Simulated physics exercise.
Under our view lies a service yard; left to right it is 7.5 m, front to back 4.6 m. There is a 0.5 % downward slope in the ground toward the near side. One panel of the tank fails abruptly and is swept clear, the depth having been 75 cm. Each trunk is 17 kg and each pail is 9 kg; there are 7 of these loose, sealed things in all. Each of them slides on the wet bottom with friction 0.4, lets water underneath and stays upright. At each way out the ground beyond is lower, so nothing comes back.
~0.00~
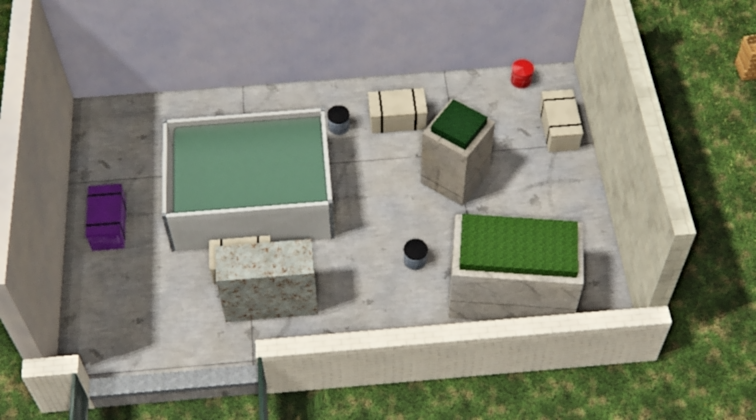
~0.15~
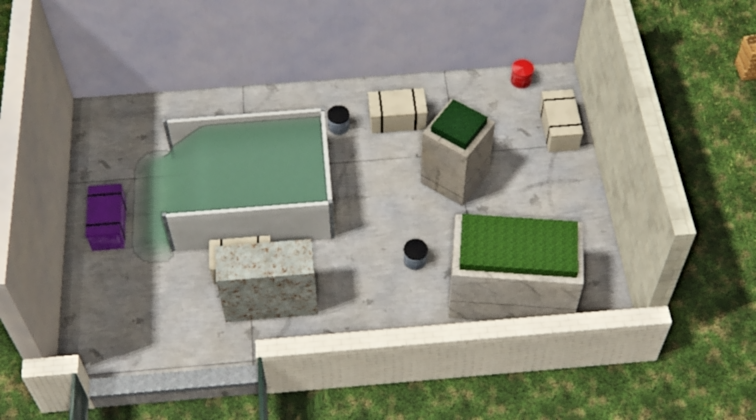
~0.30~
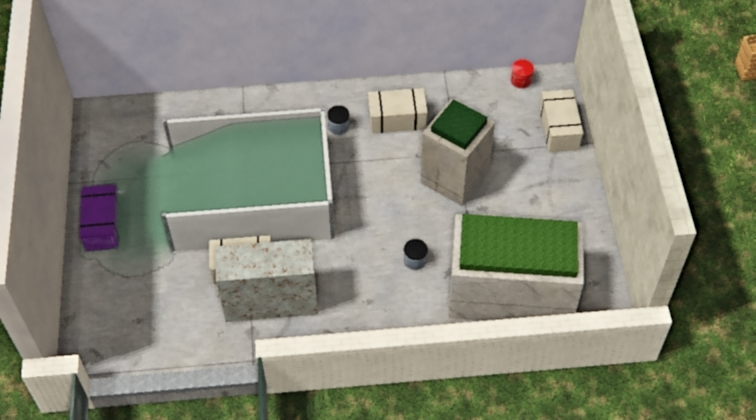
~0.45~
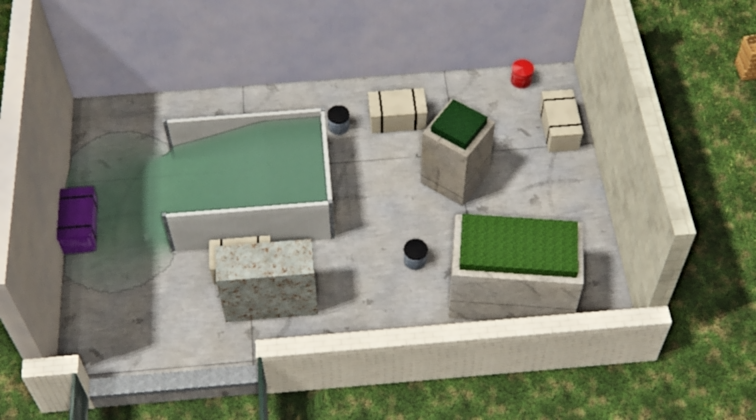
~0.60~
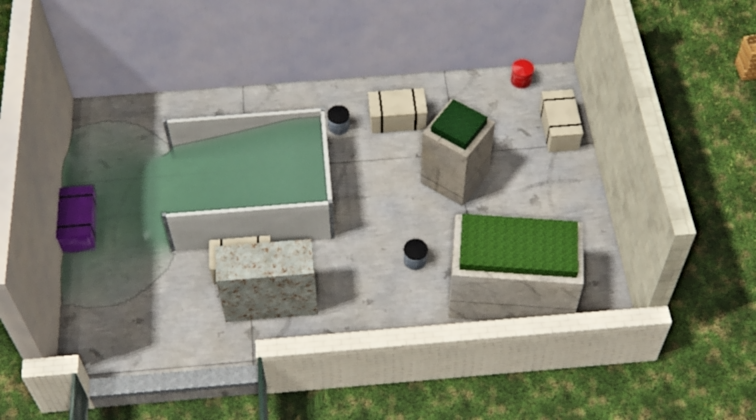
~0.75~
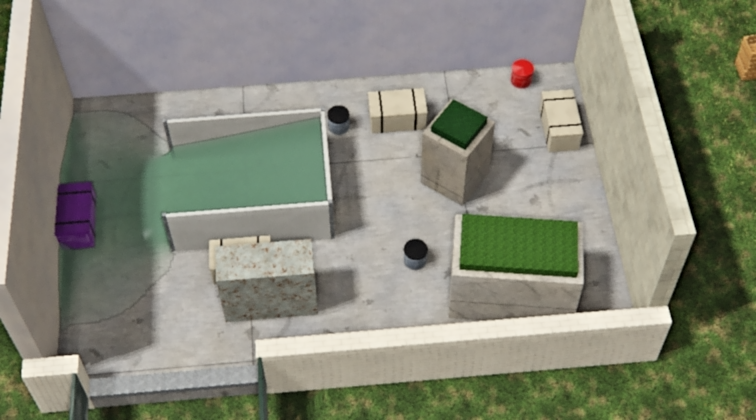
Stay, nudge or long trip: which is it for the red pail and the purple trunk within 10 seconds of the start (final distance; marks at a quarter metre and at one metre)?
In order: The red pail ought to be borne away; the purple trunk ought to be borne away.
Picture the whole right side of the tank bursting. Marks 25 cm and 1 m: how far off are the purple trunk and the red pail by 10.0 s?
Purple trunk: Displaced a little; red pail: Displaced far.
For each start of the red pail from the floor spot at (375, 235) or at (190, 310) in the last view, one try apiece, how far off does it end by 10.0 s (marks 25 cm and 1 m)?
Well, it scarcely moves on the first try and scarcely moves on the second.
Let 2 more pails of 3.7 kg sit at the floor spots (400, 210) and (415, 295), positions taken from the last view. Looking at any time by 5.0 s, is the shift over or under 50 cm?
Well, the first is lower and the second lower.
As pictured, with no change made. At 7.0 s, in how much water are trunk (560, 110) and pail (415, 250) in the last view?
Close to 5 and 3 centimetres.
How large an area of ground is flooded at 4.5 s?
Some 25 m2 of it.
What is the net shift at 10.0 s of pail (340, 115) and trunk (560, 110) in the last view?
In turn: 200 cm, 200 cm.
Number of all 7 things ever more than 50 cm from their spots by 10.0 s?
I count 5.
After 2.0 s the red pail is near (523, 68), 0.0 m from its start, aground; the purple trunk is near (76, 306), 1.6 m from its start, afloat; 0 of 7 are out; 1 afloat.
After 4.5 s the red pail is near (568, 75), 0.7 m from its start, aground; the purple trunk has gone out; 1 of 7 are out; 1 afloat.
After 7.0 s the red pail is near (554, 144), 1.4 m from its start, aground; the purple trunk has gone out; 1 of 7 are out; 0 afloat.
After 10.0 s the red pail is near (550, 169), 1.8 m from its start, aground; the purple trunk has gone out; 1 of 7 are out; 2 afloat.
